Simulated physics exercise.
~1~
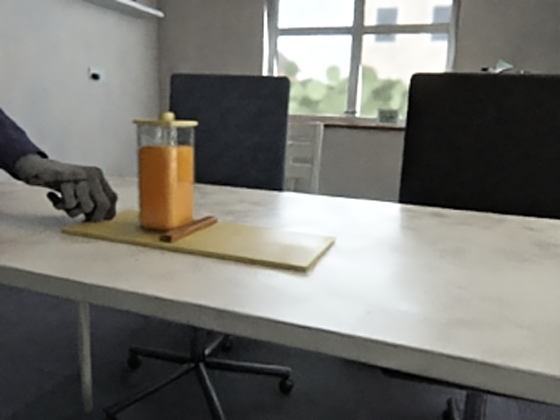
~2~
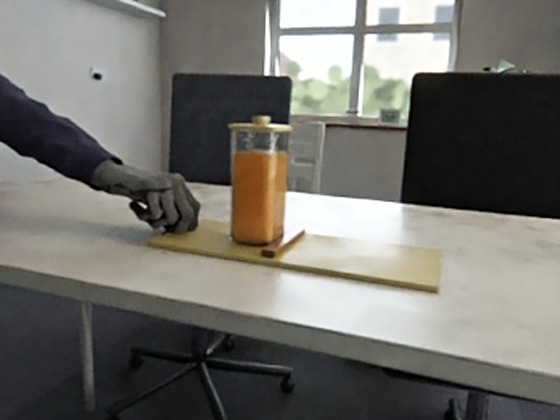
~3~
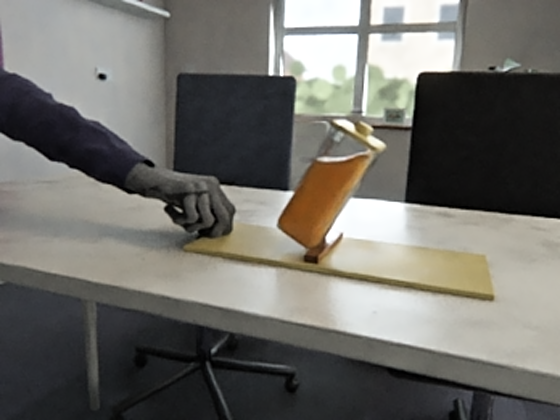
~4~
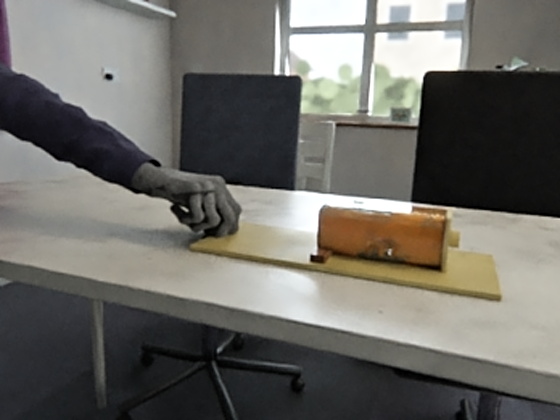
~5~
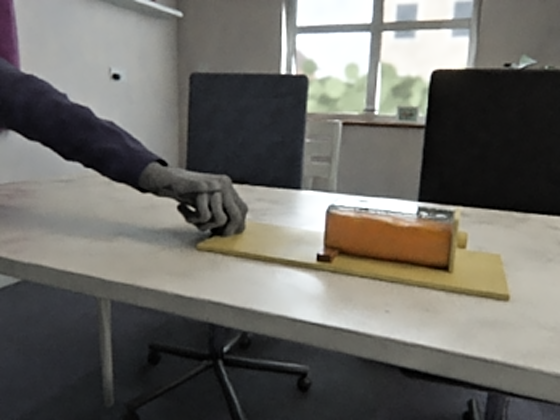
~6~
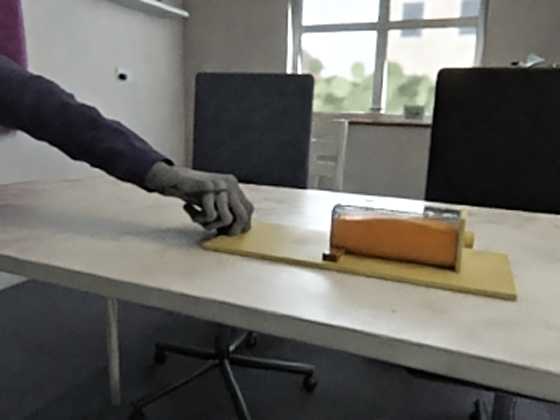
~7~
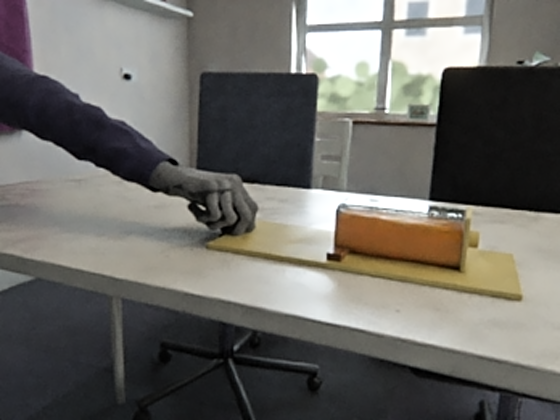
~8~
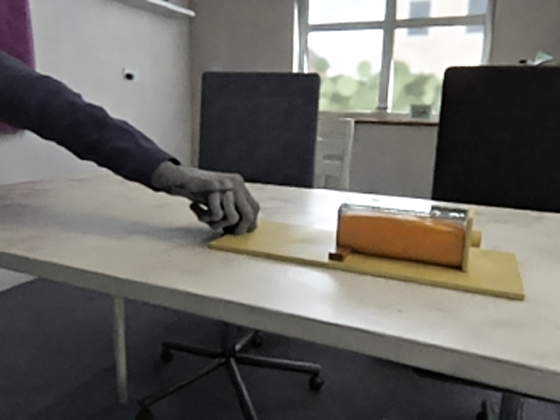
To begin with, a square bottle of orange juice with a pale cap stands upright on a thin yellow board, just behind a small wooden strip, on a white table with dark chairs beyond. A hand in a dark sleeve at the left pushes the board to the right, carrying the bottle along. As the board comes to rest, the bottle tips over the strip, leaning steeply to the right. It topples onto its side, its cap pointing right. The hand stays at the board's left end, and the bottle ends lying still on the board.
